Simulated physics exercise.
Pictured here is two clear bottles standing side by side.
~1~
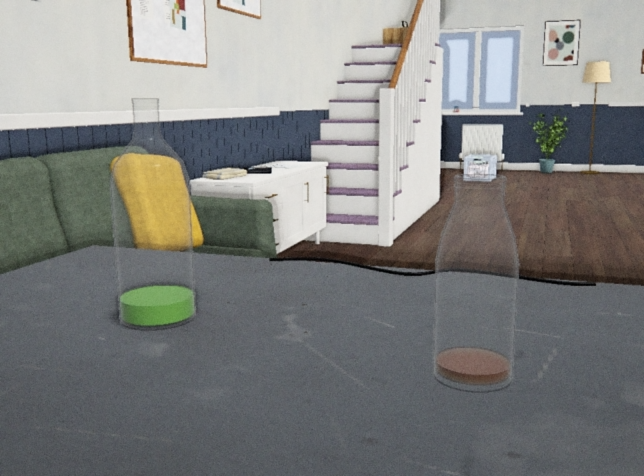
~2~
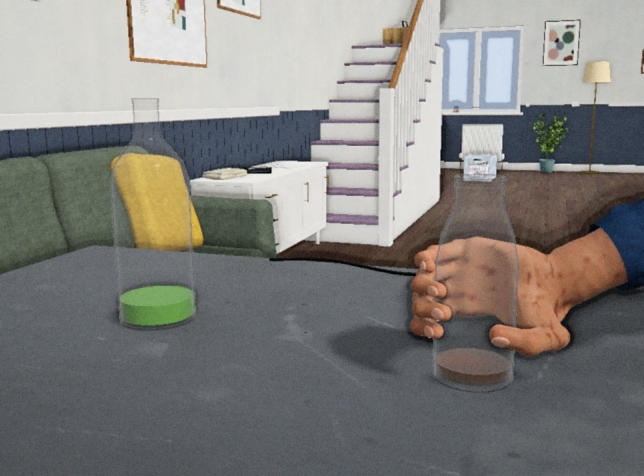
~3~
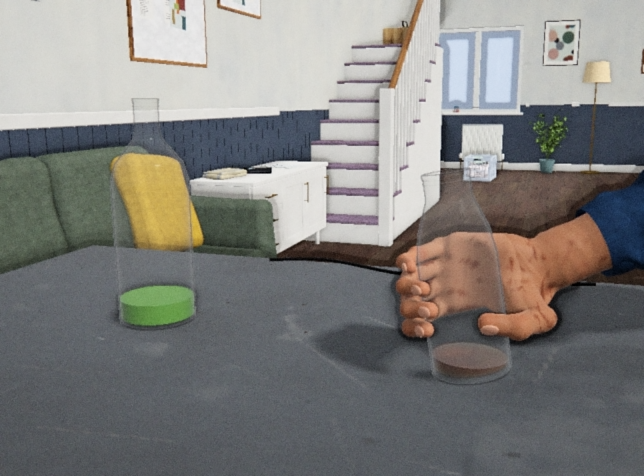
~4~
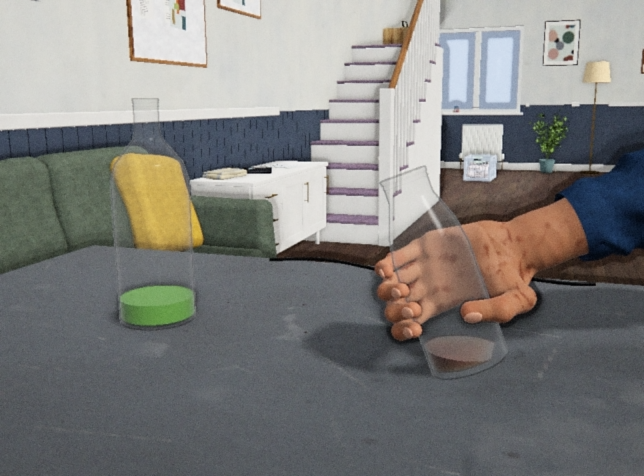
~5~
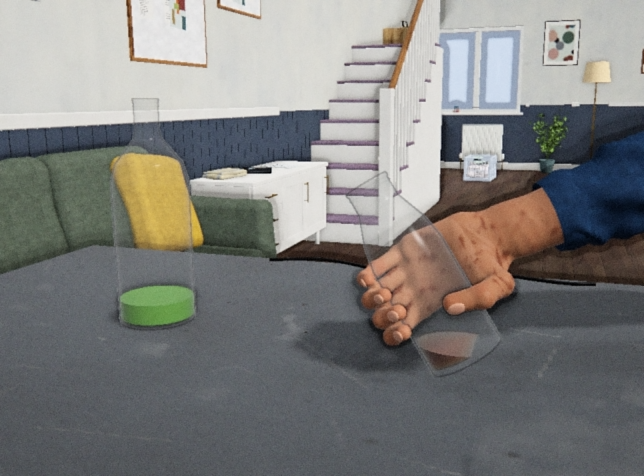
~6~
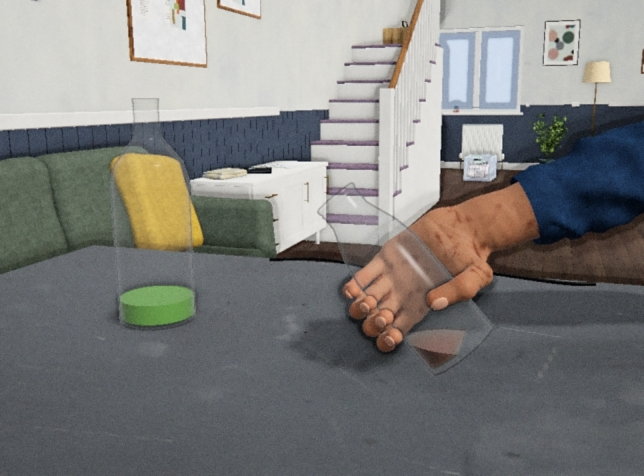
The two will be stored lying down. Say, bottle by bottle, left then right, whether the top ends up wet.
Wet top? Left: No; right: No.
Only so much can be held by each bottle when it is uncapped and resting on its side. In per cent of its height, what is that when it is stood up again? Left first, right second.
26 %, then 14 %.
Next, the right bottle is nearly down; right bottle, dry at the neck.
After that, the right bottle lies flat; right bottle, dry at the neck.
Finally, both lie flat; right bottle, dry at the neck; left bottle, dry at the neck.
